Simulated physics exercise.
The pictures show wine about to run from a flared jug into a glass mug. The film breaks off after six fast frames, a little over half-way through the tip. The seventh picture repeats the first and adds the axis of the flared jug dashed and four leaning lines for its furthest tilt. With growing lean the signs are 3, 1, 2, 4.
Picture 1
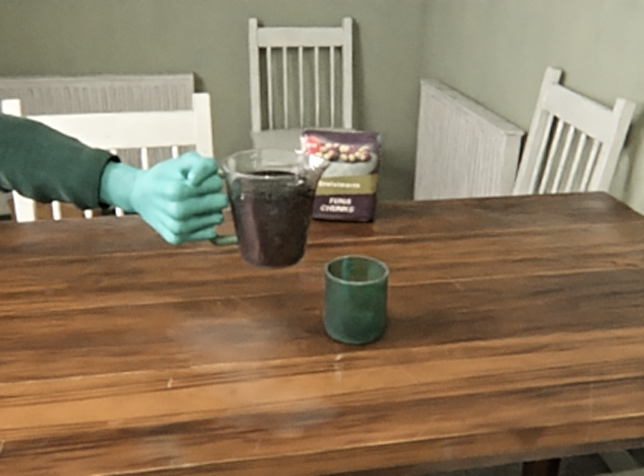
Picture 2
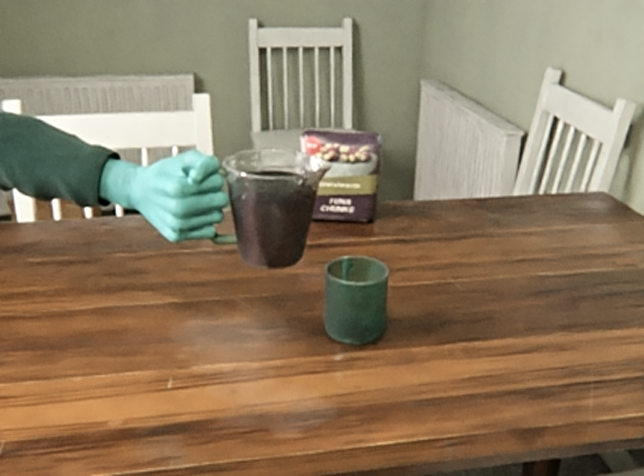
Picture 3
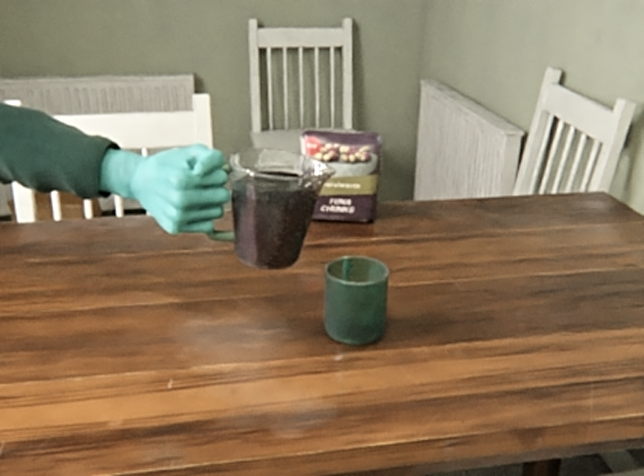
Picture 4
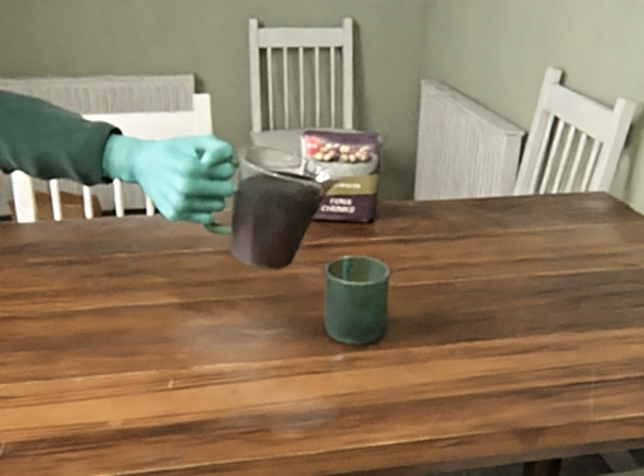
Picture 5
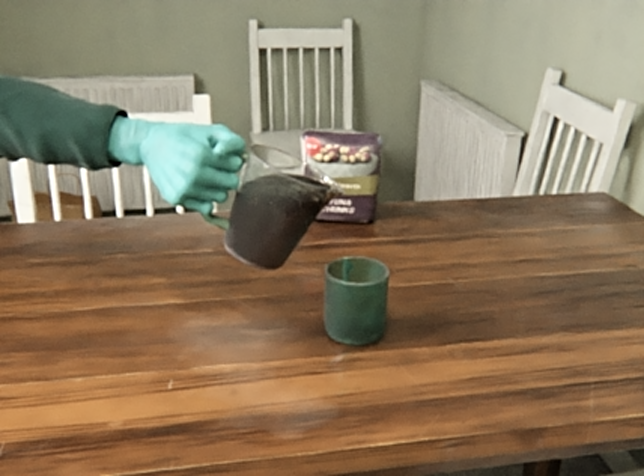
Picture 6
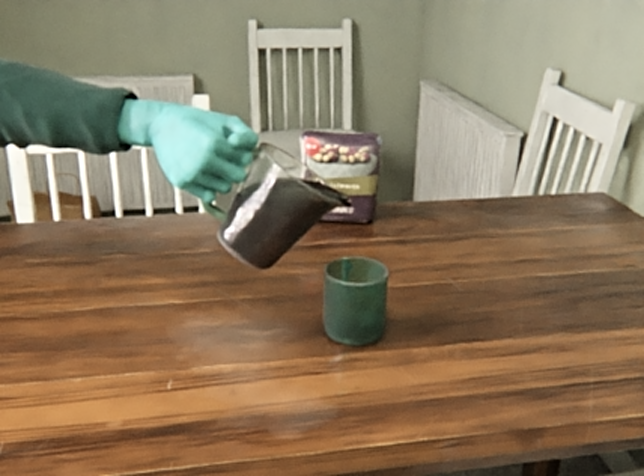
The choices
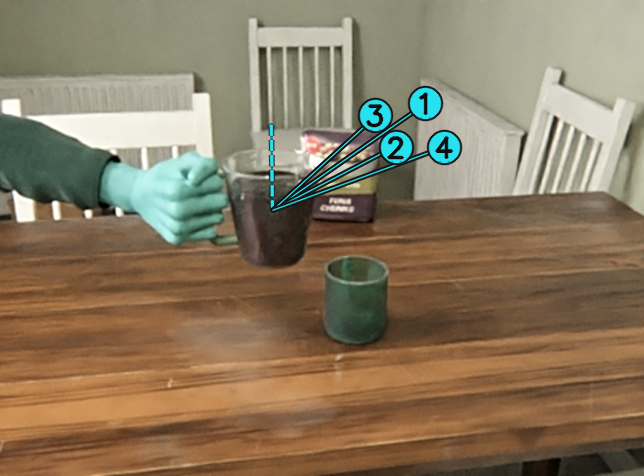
At a dark wooden table with pale chairs behind it, a teal-gloved hand holds a flared glass jug of dark liquid above and left of a green mug, then tilts it rightward until the liquid reaches just over the lip.
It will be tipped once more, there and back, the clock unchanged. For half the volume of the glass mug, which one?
Choose 1.
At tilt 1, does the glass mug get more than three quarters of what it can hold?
No, less.
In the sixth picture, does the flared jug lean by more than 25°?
Yes, it does.
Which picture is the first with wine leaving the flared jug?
Picture 6.
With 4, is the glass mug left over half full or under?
Over half.
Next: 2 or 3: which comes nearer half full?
It is 3.
In cyan, 1 at (411, 113); 2 at (380, 154); 3 at (363, 127); 4 at (428, 152).
With 1, the glass mug ends with about 52 % of what it can hold; 4 % of the wine is spilt.
With 2, the glass mug ends with about 73 % of what it can hold; 5 % of the wine is spilt.
With 3, the glass mug ends with about 35 % of what it can hold; 3 % of the wine is spilt.
With 4, the glass mug ends with about 85 % of what it can hold; 12 % of the wine is spilt.
